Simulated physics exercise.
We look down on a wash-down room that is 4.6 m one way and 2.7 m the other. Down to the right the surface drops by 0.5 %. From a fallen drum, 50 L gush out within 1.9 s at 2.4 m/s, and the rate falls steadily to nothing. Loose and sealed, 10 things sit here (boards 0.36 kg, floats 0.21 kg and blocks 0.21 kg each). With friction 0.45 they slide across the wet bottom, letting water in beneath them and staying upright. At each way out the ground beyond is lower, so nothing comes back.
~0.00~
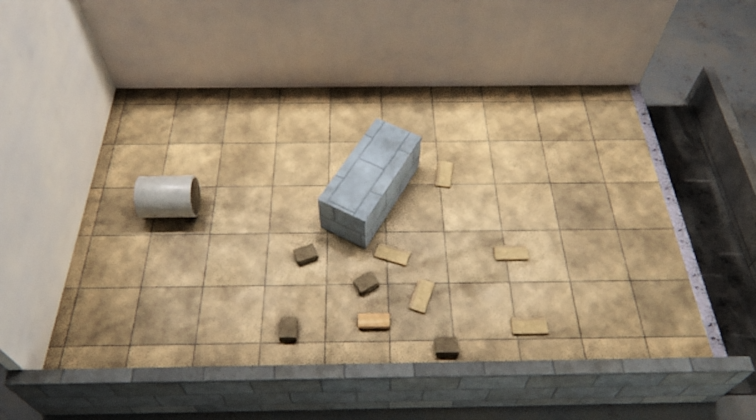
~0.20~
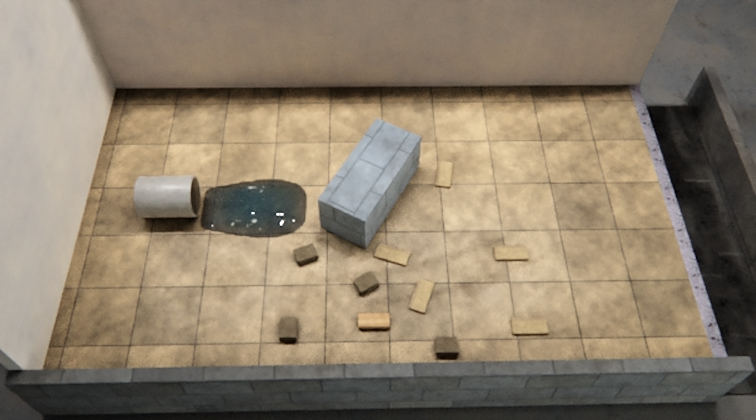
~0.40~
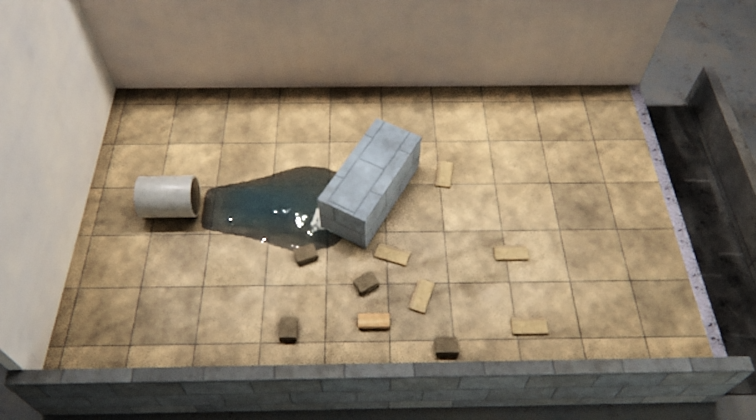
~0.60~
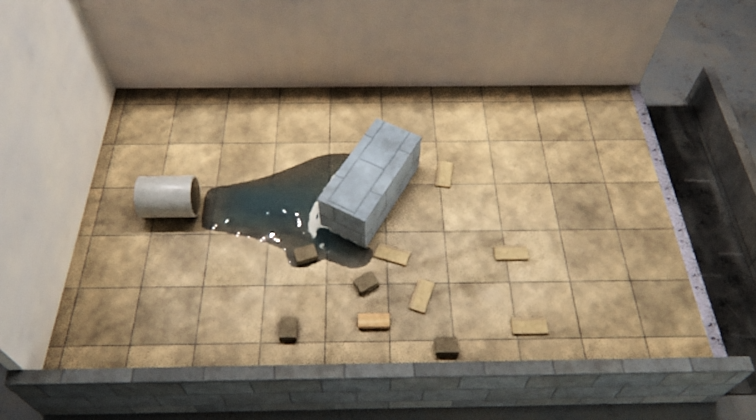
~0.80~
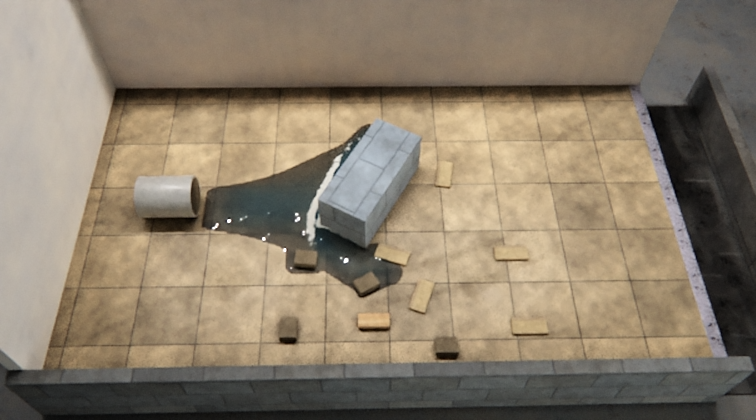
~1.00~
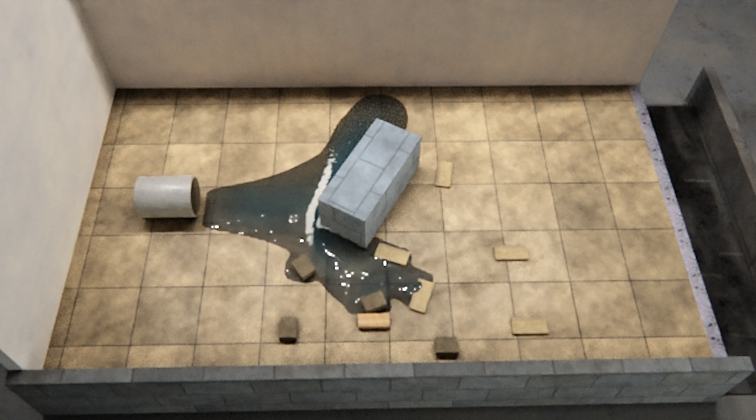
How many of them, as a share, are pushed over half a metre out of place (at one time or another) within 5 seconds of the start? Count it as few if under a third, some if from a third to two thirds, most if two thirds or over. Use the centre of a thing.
Few.
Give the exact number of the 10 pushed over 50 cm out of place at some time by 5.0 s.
The count is 3.
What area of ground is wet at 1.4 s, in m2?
About 2.0 m2.
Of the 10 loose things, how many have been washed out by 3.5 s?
By that moment the number is 0.
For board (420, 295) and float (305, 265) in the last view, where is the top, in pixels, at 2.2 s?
Somewhere around (454, 298) and (287, 288).
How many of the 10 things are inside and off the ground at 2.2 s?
I count 3.
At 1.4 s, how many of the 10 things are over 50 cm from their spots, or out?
I make it 0.
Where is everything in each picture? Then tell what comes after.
The first picture shows a float at (366, 281) rests on the ground; a float at (305, 252) rests on the ground; water covers 0.0 m2; 0 of 10 have shifted.
The second picture shows a float at (366, 281) rests on the ground; a float at (305, 252) rests on the ground; water covers 0.3 m2; 0 of 10 have shifted.
The third picture shows a float at (366, 281) rests on the ground; a float at (305, 252), on the bottom; 0.6 m2 under water; 0 of 10 have shifted.
The fourth picture shows a float at (366, 281) rests on the ground; a float at (305, 253), on the bottom; 0.7 m2 under water; 0 of 10 have shifted.
The fifth picture shows a float at (366, 282) rests on the ground; a float at (306, 257), on the bottom, 4 cm from its start; 0.9 m2 under water; 0 of 10 have shifted.
The sixth picture shows a float at (374, 301) rests on the ground, 17 cm from its start; a float at (303, 266), on the bottom, 12 cm from its start; 1.3 m2 under water; 2 of 10 have shifted.
After 1.4 s 0 of 10 are over 50 cm from their spots; 0 afloat.
After 2.2 s 1 of 10 are over 50 cm from their spots; 3 afloat.
After 3.5 s 3 of 10 are over 50 cm from their spots; 1 afloat.
After 5.0 s 3 of 10 are over 50 cm from their spots, and 3 have been at some point; 0 afloat.
